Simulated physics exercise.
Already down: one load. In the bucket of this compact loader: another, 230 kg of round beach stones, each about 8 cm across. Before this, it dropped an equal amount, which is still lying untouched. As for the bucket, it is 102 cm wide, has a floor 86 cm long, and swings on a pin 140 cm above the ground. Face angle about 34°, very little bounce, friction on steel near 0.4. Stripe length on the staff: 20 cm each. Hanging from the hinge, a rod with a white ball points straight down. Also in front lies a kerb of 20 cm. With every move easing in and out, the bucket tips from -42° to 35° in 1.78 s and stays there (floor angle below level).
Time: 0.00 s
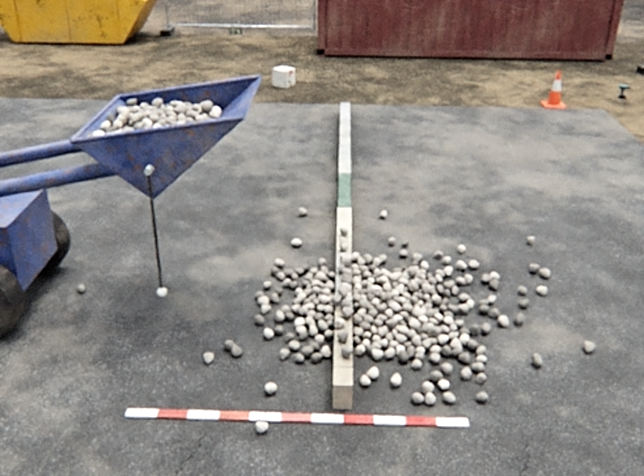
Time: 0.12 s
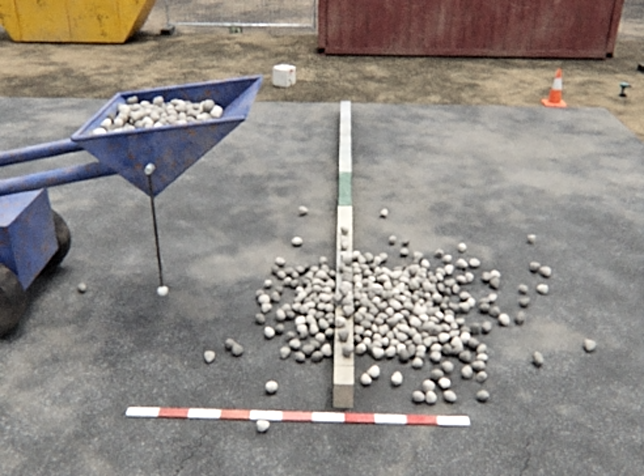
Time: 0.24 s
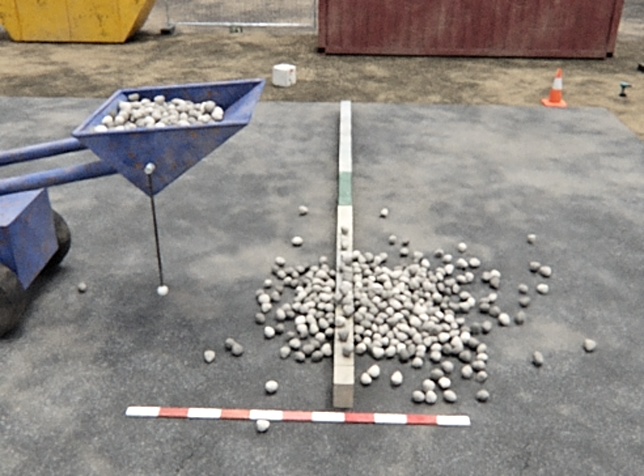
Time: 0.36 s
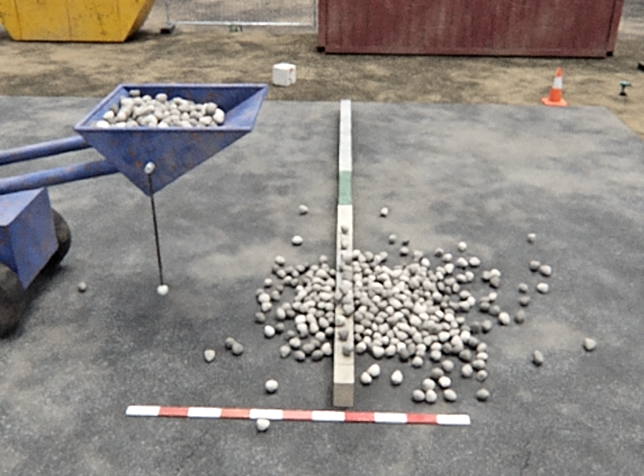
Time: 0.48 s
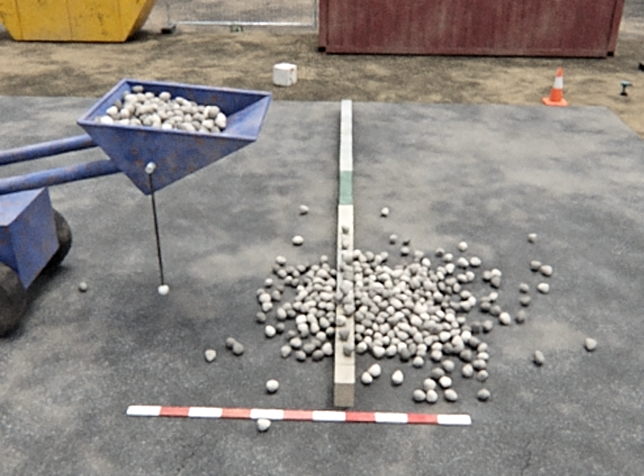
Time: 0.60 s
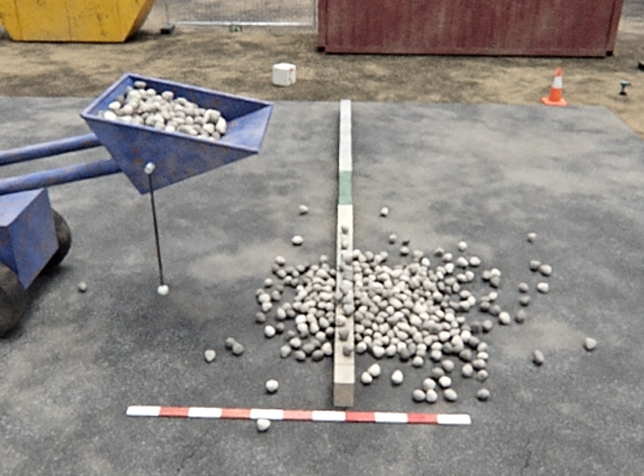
The blue loader bucket, full of pale stones, slowly tilts back while the ground pile lies still.
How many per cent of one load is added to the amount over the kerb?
About 3 per cent of a load.
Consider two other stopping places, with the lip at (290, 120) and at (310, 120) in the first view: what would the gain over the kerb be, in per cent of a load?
Near 45 in a hundred, then near 70 in a hundred.
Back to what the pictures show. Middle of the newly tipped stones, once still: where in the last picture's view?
Around (304, 297) in the last picture.
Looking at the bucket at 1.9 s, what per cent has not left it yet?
About 35 per cent.
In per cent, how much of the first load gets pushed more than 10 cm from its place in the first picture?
I'd say roughly 5 per cent of them.
After 1.3 s the floor is at 23°; in per cent of one load, 99 in the bucket, 30 on this side of the kerb, 71 over the kerb; the foremost stones are at (541, 290).
After 1.9 s the floor is at 35°; in per cent of one load, 37 in the bucket, 92 on this side of the kerb, 71 over the kerb; the foremost stones are at (541, 290).
After 2.2 s the floor is at 35°; in per cent of one load, 1 in the bucket, 128 on this side of the kerb, 71 over the kerb; the foremost stones are at (541, 290).
After 4.8 s the floor is at 35°; in per cent of one load, 0 in the bucket, 127 on this side of the kerb, 73 over the kerb; the foremost stones are at (541, 290). Net gain over the kerb, 3.
